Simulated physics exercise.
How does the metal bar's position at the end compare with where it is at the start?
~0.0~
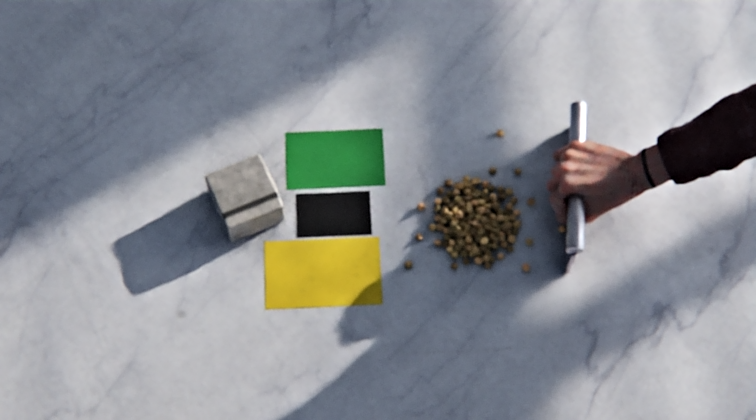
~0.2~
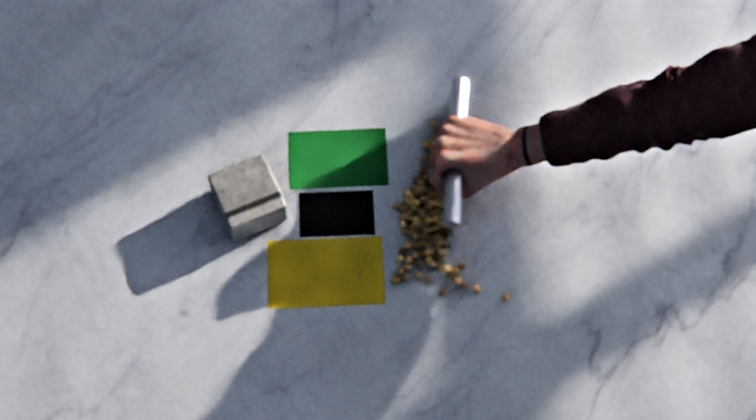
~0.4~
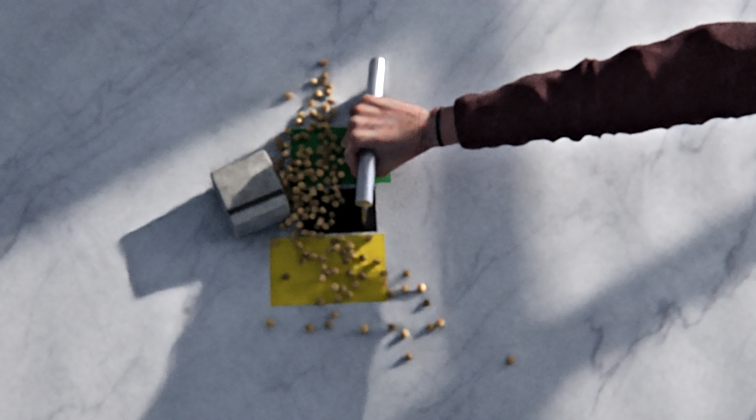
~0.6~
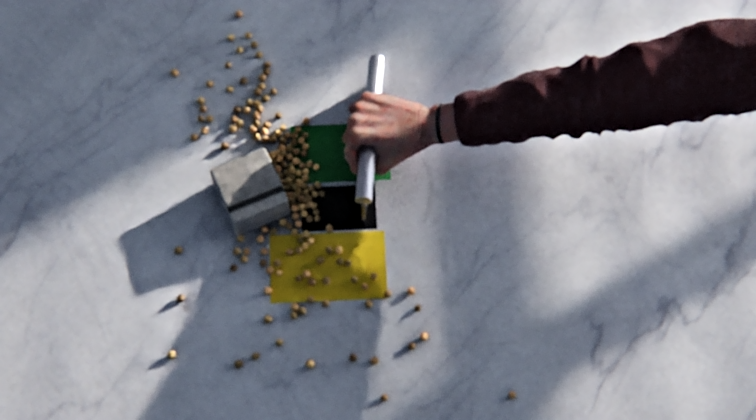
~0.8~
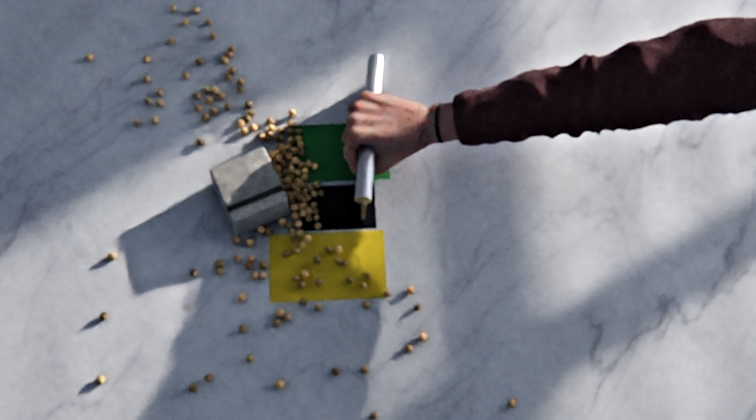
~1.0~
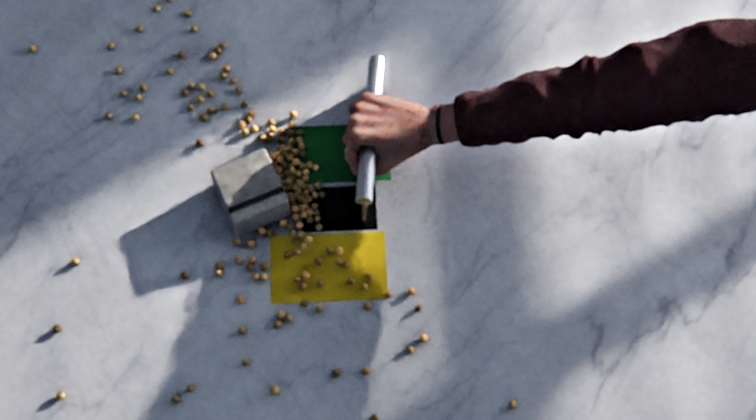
At the start the bar is on the right, beyond the pile of small pieces. By the end it is farther left and slightly higher, resting over the right side of the green and black mats.
